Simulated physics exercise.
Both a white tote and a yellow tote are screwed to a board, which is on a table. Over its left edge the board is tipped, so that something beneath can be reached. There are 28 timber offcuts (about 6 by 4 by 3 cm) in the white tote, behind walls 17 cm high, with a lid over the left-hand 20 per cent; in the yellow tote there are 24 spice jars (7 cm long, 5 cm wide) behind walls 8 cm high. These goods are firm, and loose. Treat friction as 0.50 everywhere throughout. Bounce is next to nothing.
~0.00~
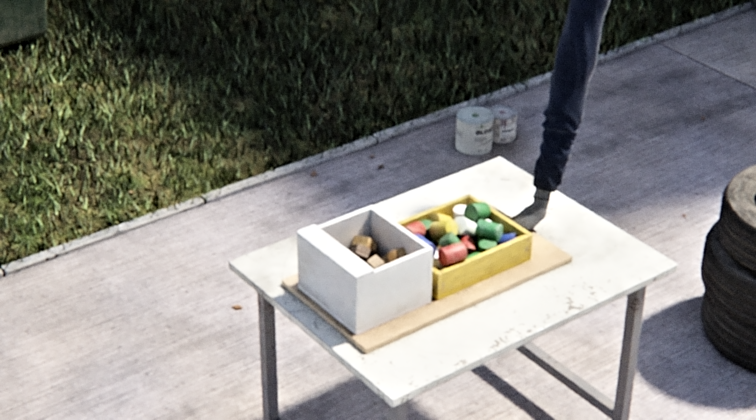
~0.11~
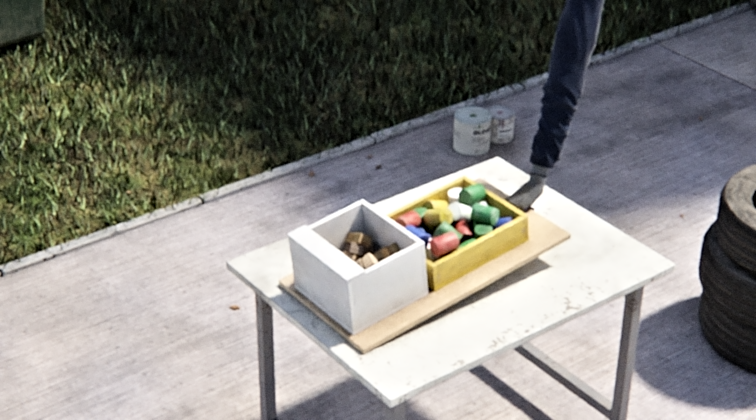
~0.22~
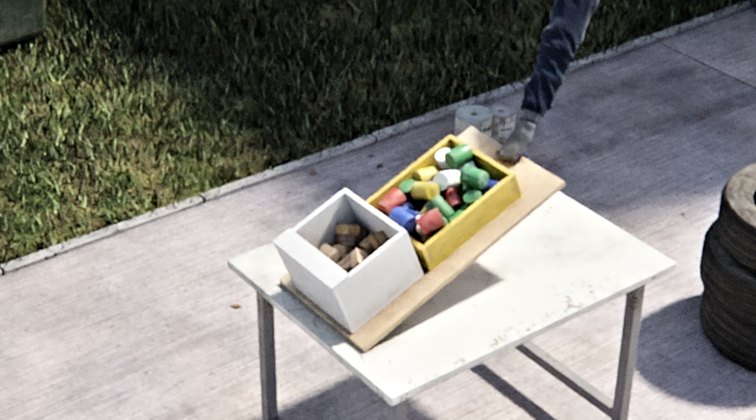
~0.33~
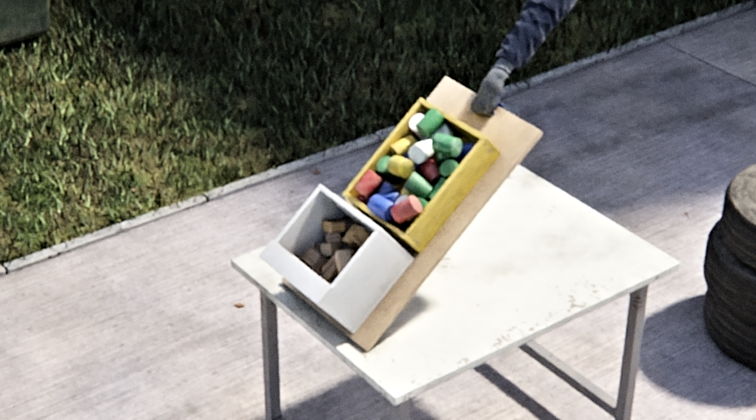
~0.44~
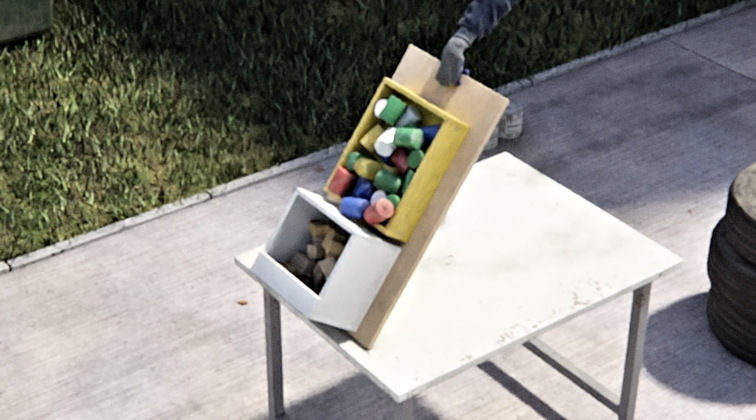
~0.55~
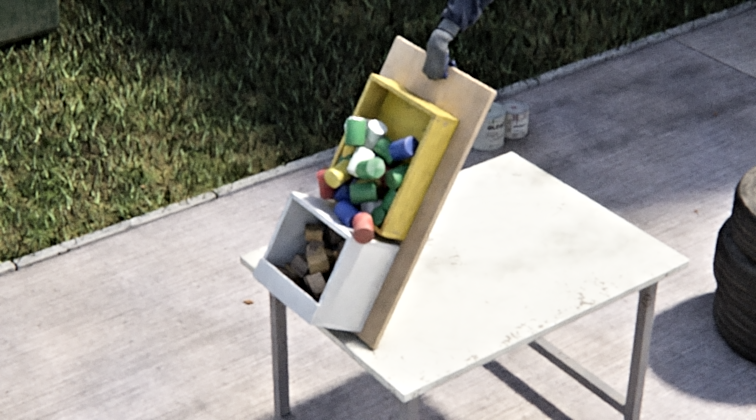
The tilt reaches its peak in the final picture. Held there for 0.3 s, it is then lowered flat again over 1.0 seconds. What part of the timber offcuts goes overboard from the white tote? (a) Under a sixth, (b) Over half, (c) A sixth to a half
Under a sixth.
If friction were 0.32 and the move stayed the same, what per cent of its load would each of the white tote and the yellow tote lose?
White tote 0, yellow tote 30 per cent.
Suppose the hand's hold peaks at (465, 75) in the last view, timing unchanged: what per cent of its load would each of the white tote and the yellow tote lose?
White tote 0%, yellow tote 20%.
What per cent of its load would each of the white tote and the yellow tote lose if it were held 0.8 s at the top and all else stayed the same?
In that case you'd see white tote shed 0 percent of its load and yellow tote shed 30 percent.
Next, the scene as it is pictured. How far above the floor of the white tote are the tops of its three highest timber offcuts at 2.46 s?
13 cm, more or less.
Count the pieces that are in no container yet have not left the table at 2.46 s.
Roughly 1 of them.
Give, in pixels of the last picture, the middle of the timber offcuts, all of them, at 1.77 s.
Middle: About (356, 280) px.
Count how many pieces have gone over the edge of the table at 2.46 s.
Number of pieces - roughly 8.
After 0.85 s, tilt 60°; white tote 28 in, 0 out and yellow tote 18 in, 6 out.
After 1.24 s, tilt 40°; white tote 28 in, 0 out and yellow tote 15 in, 9 out.
After 1.77 s, tilt 1°; white tote 28 in, 0 out and yellow tote 15 in, 9 out.
Outcome (at 2.46 s), white tote 28 in, 0 out and yellow tote 15 in, 9 out. Asked share, 0 of 28, 0 per cent.
